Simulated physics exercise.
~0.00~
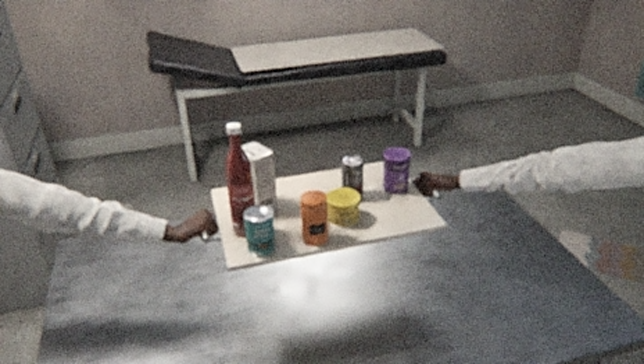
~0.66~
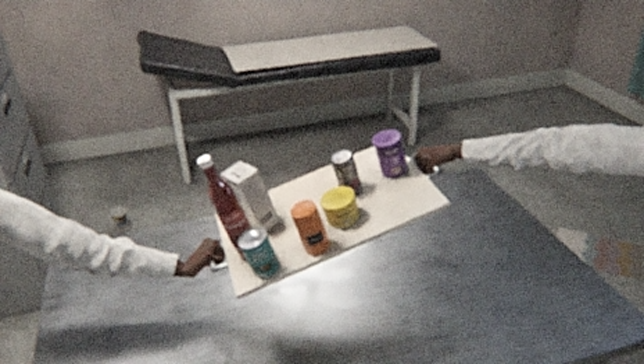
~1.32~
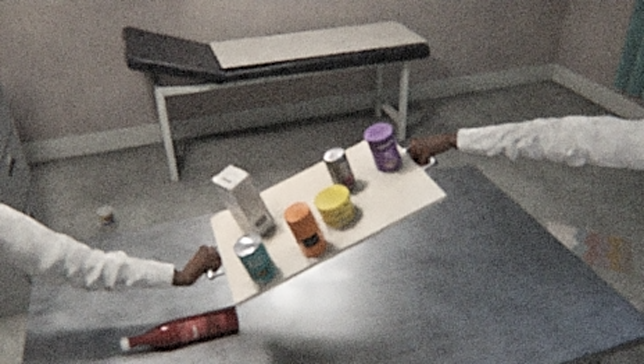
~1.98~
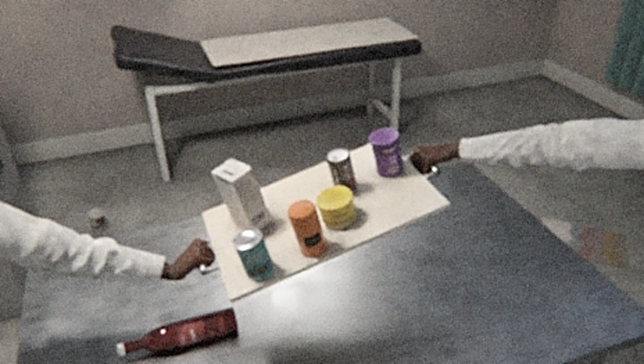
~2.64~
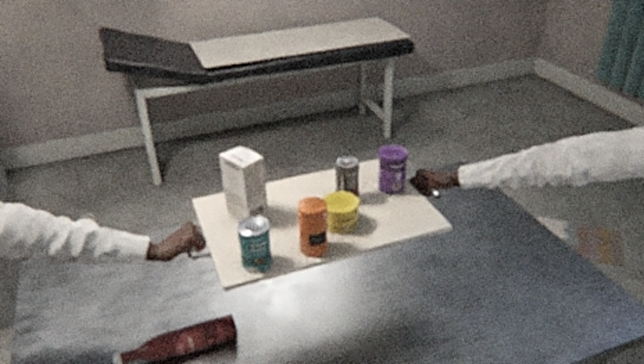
In a room with a padded bench, two hands hold a tray of seven containers over a table and tilt it down to the left; the red bottle falls onto the table, and the tray is levelled with the other six still standing on it.
